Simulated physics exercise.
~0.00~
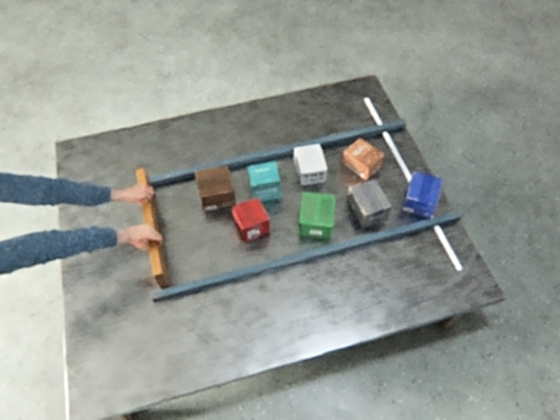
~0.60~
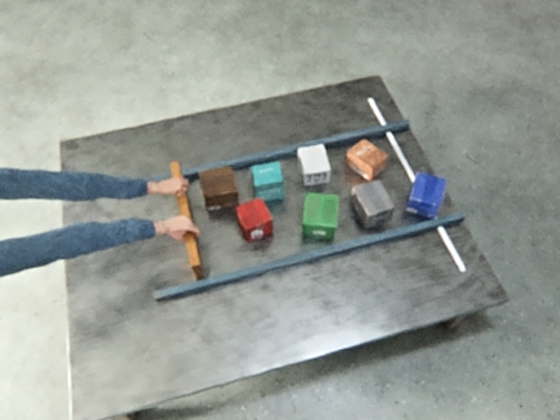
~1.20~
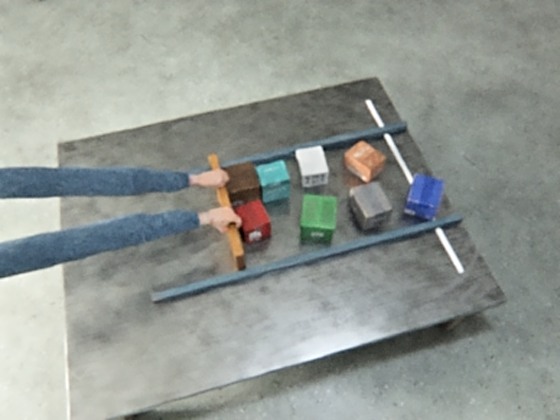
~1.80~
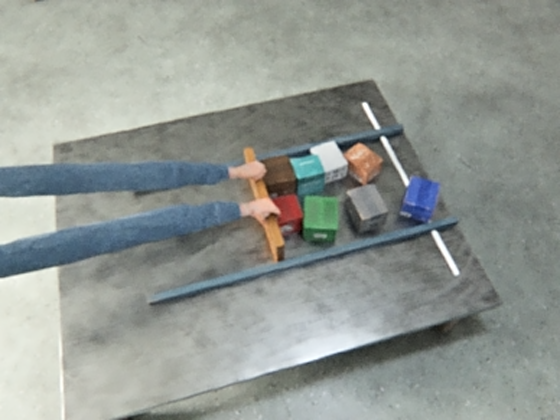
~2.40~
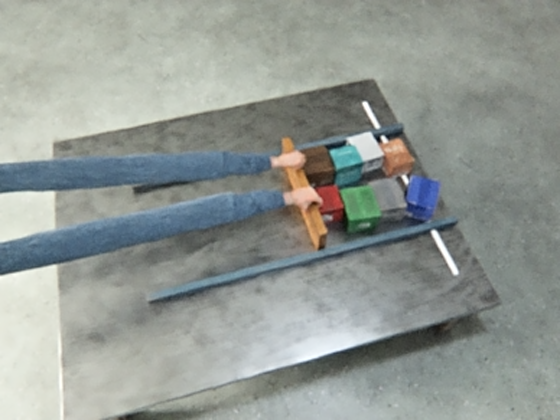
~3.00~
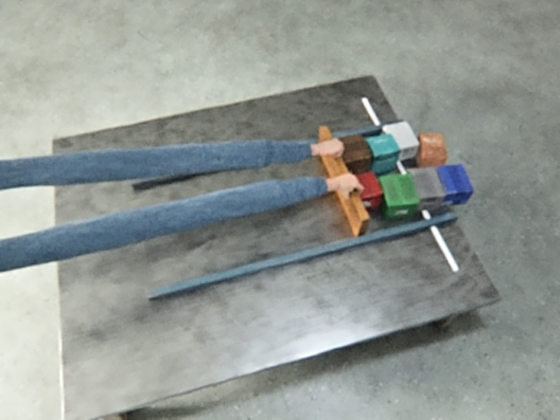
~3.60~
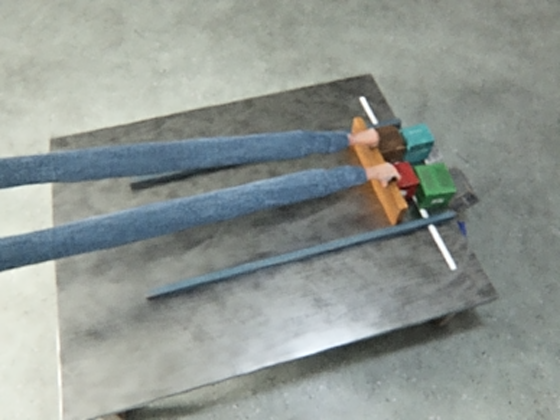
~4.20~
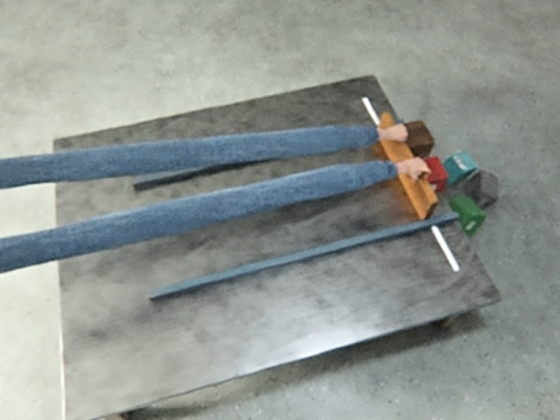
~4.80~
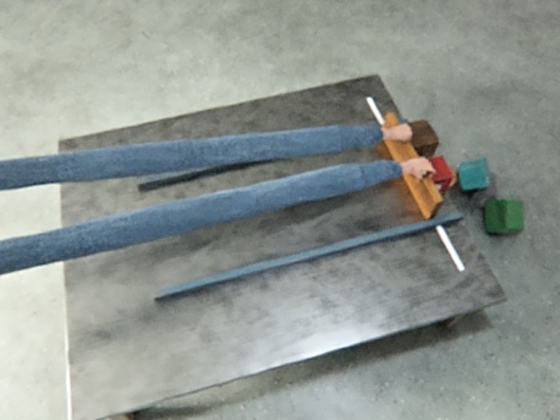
Two arms in blue sleeves reach in from the left over a dark loading deck, seen from above, gripping an upright orange-brown plank between two blue rails. To its right sit eight boxes, brown, turquoise, white, orange, red, green, grey and blue, near a white tape line. The hands push the plank right, and it gathers the boxes into two packed rows. The orange, blue, white and grey boxes go over the right edge first, then the turquoise and green ones tip off. The plank stops at the tape, with six boxes gone and the brown and red ones still against it.
